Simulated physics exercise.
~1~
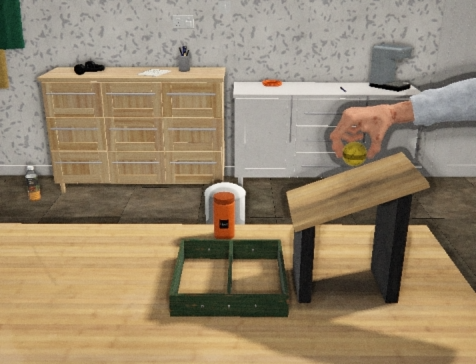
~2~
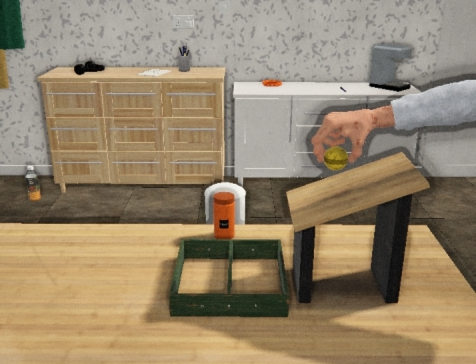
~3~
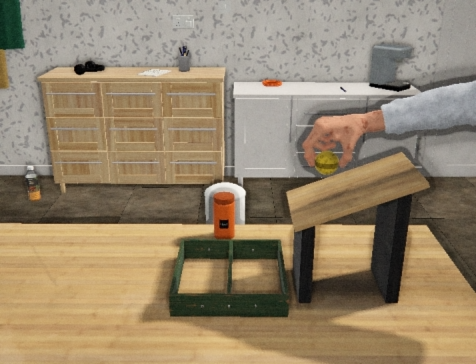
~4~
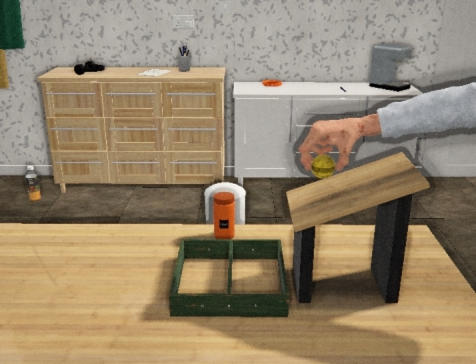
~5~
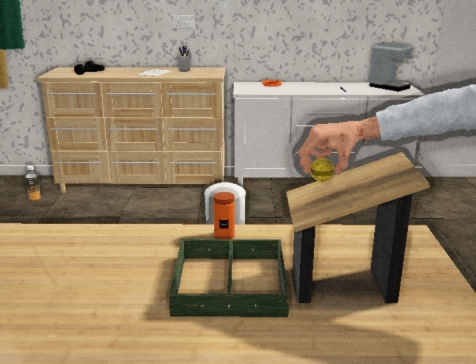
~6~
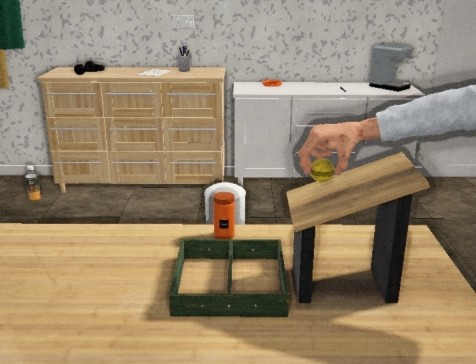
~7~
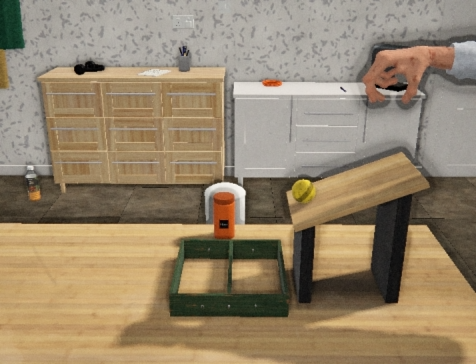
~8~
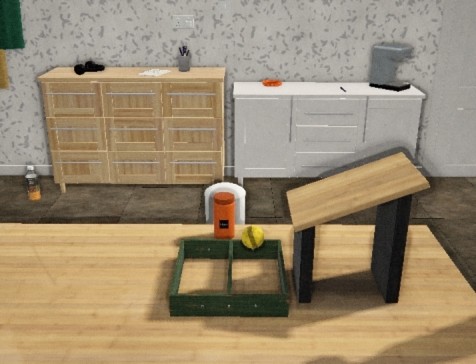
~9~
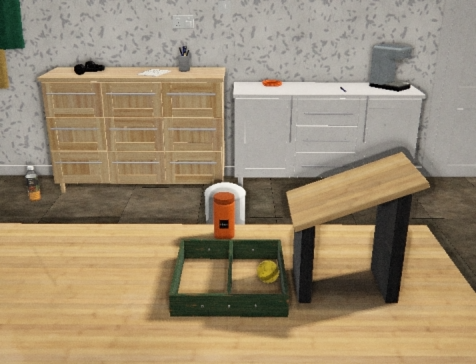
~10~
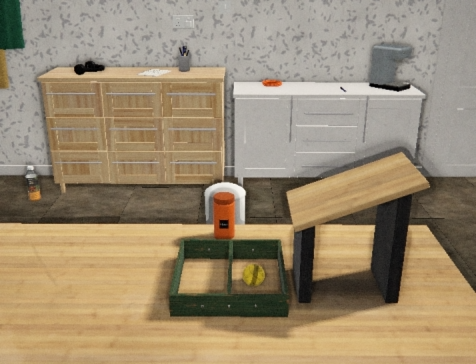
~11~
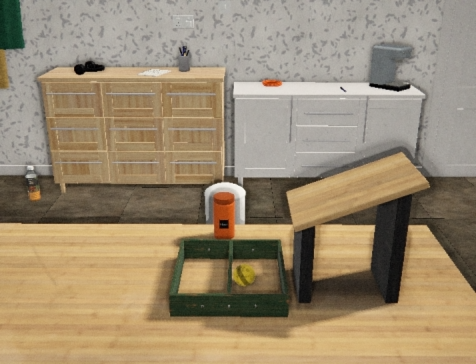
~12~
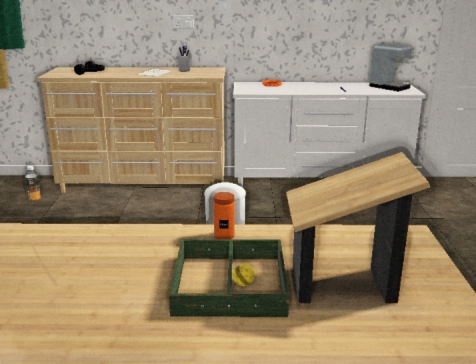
A hand releases a yellow ball on a slanted board, and it drops into the tray's nearer bay.
